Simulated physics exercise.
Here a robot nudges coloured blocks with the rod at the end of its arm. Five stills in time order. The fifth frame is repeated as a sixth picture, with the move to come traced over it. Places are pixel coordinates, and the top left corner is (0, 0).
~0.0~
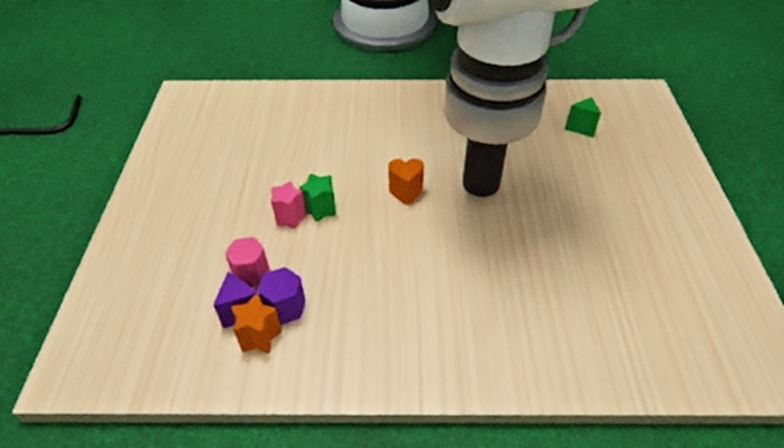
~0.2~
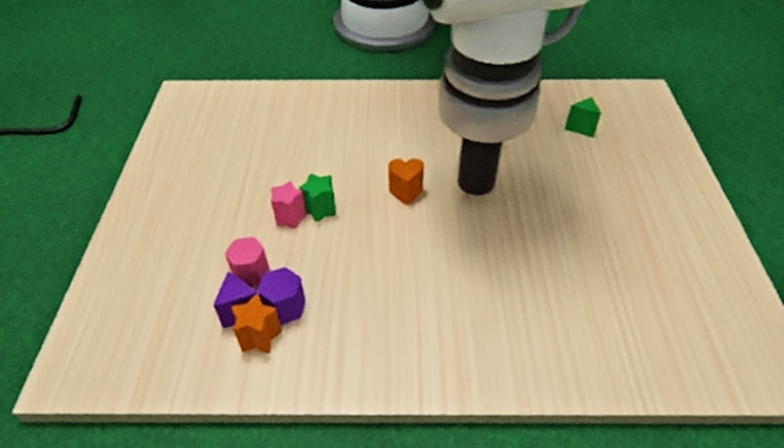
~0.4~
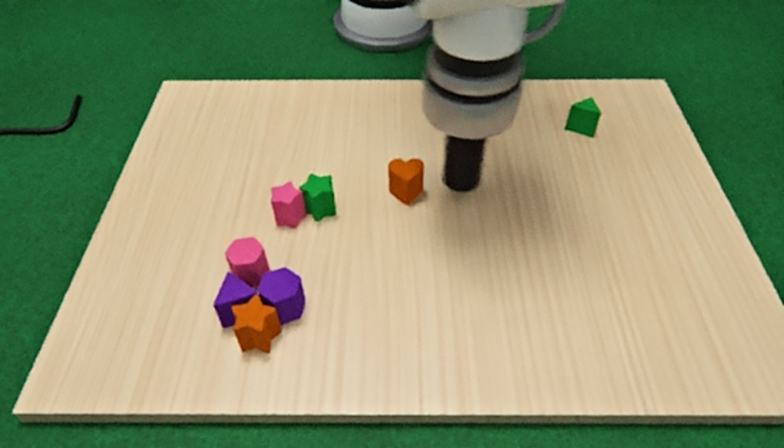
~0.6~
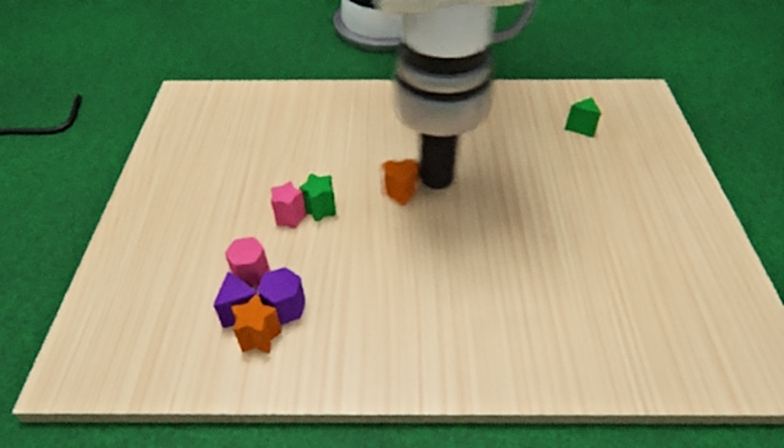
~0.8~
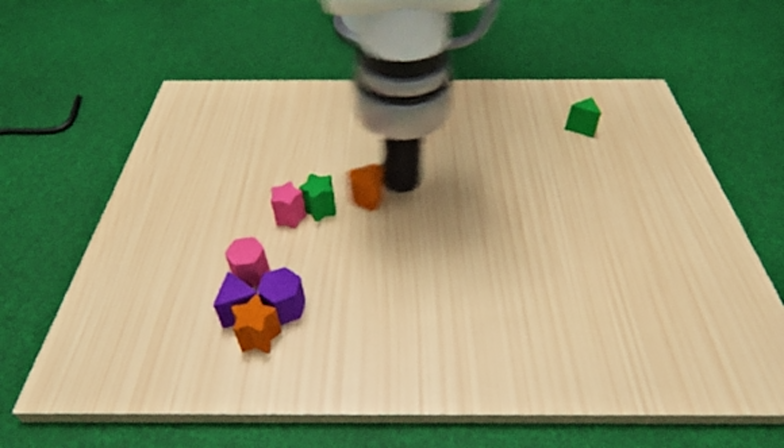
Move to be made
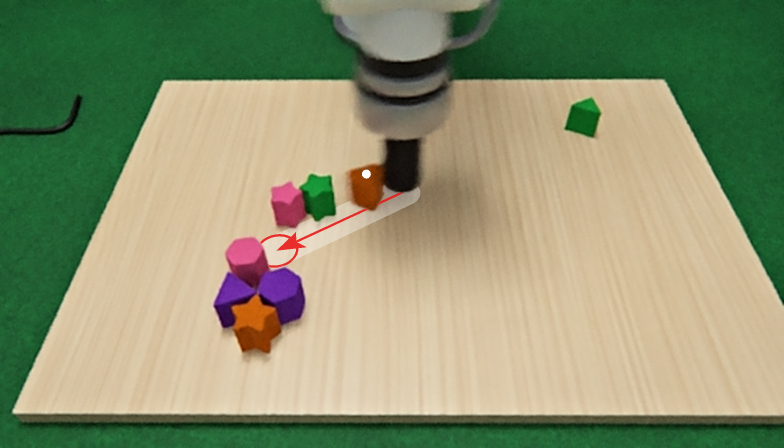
A robot arm moved its black rod left across the wooden board and pushed the orange heart block left, closer to the green and pink star blocks, while the other blocks stayed still.
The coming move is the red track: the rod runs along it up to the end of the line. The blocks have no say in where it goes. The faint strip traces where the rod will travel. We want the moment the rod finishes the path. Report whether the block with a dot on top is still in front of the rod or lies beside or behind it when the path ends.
The rod passes it.
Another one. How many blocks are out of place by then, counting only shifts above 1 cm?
By the end, three or more blocks will have moved.
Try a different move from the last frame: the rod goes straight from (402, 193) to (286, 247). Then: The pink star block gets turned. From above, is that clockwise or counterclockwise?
From overhead, the rotation is counterclockwise.
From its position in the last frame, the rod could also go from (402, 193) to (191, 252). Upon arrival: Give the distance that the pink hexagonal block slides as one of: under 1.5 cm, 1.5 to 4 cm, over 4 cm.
That one ends up within 1.5 cm of where it is now.
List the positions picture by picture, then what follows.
In the first frame, tip of the rod at (481, 184), middles of tops, pink hexagonal block at (244, 250), pink star block at (285, 192), green star block at (317, 184), orange heart at (406, 167).
In the second frame, rod at (476, 183), nothing pushed.
In the third frame, rod at (461, 179), nothing pushed.
In the fourth frame, rod at (436, 177), orange heart at (401, 168).
In the fifth frame, rod at (402, 180), pink hexagonal block at (244, 250), pink star block at (285, 192), green star block at (317, 184), orange heart at (366, 174).
The line goes straight from (402, 193) to (277, 251); the dot is on the orange heart.
The first path, step by step. One third of the way, rod at (361, 199); pink star block at (265, 198), turned 15° anticlockwise; green star block at (291, 185), turned 10° anticlockwise; orange heart at (322, 183), turned 40° clockwise.
Two thirds of the way, rod at (318, 218); pink star block at (247, 198), turned 80° anticlockwise; green star block at (262, 178); orange heart at (288, 189), turned 100° clockwise.
At the end, rod at (274, 238); pink hexagonal block unmoved; pink star block at (247, 198), turned 80° anticlockwise; green star block at (261, 177); orange heart at (278, 194), turned 155° clockwise.
